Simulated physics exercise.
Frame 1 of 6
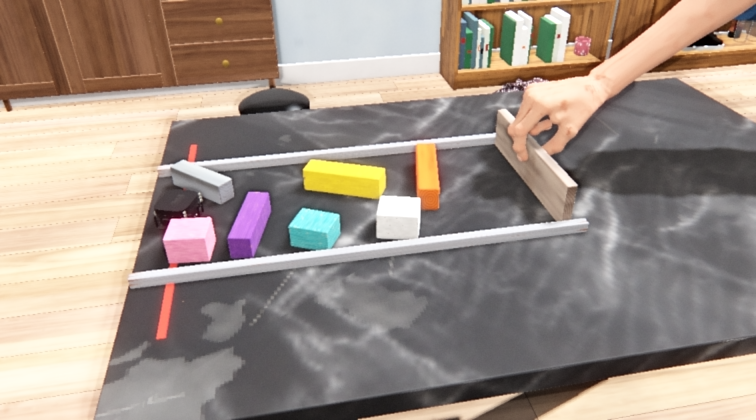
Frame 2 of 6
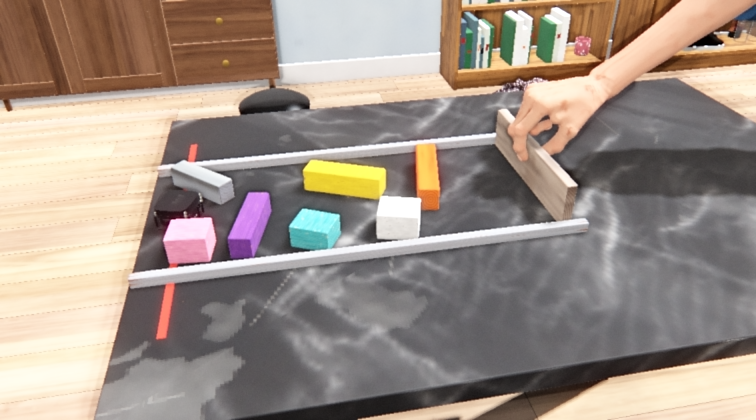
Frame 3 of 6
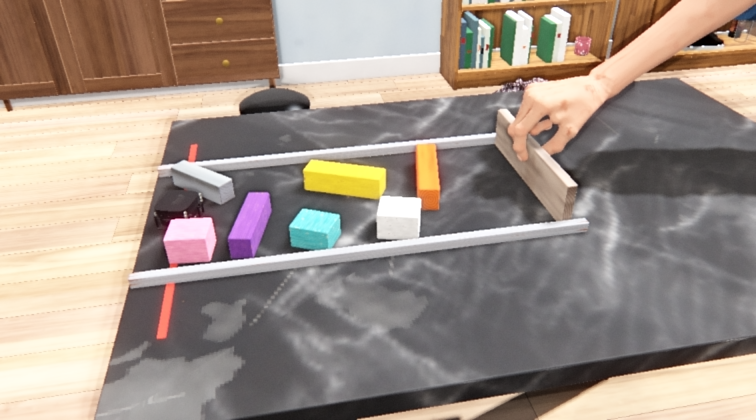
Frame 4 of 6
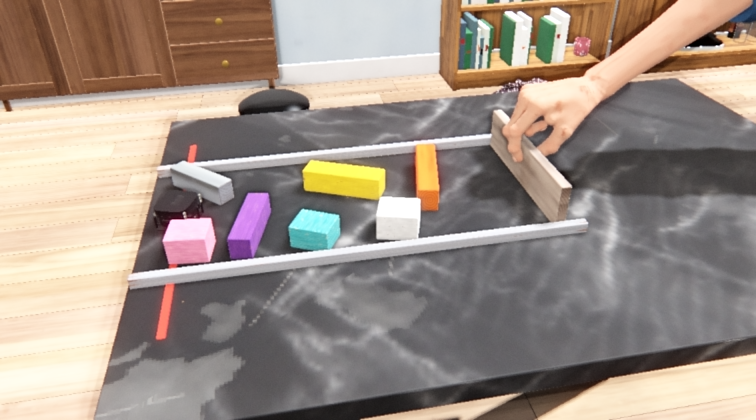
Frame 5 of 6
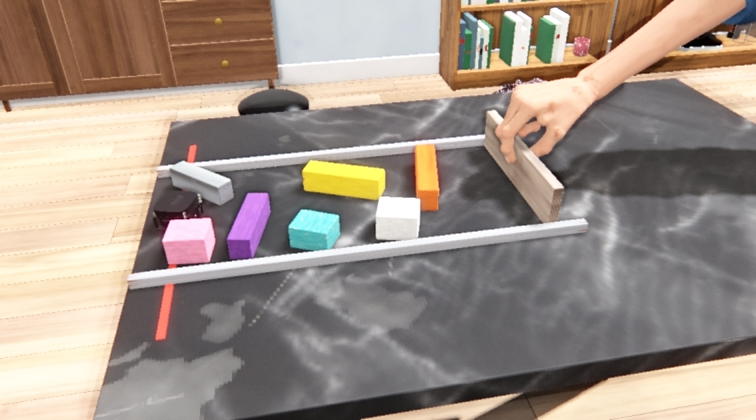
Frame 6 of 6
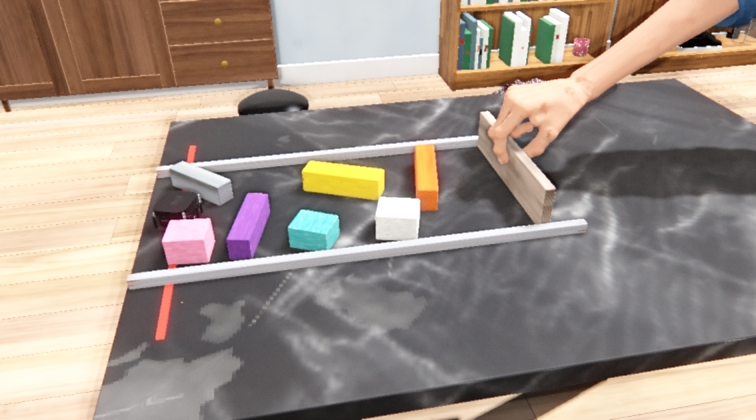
A wooden board held by a hand slides slightly left between two rails toward colorful blocks.
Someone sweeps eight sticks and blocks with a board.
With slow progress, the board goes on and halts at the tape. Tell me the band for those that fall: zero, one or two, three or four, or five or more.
Pieces that go over the edge: At least five.
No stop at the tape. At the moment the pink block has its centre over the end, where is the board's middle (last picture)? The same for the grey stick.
The middle is at (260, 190) when it's the pink block, and at (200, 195) when it's the grey stick.
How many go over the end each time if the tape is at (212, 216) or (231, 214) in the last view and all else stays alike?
In that order 2 and 1.
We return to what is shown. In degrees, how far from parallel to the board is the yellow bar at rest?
Misalignment: Close to 0°.
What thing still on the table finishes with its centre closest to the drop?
Going by centres, it is the yellow bar.
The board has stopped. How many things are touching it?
2.
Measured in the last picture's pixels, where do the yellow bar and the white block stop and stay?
Close to (150, 194); the other close to (149, 252).
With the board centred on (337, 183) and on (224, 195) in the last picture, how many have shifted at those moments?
First 4 and then 8.
Soon after, none off yet; black case at rest near (178, 212); pink block at rest near (189, 241); grey stick at rest near (201, 183).
After that, none off yet; black case displaced a little near (164, 214); pink block tilting a little near (123, 237); grey stick displaced a little near (180, 186).
In the end, the number that fall off is five or more; gone, turquoise block, purple bar, grey stick, pink block and black case.
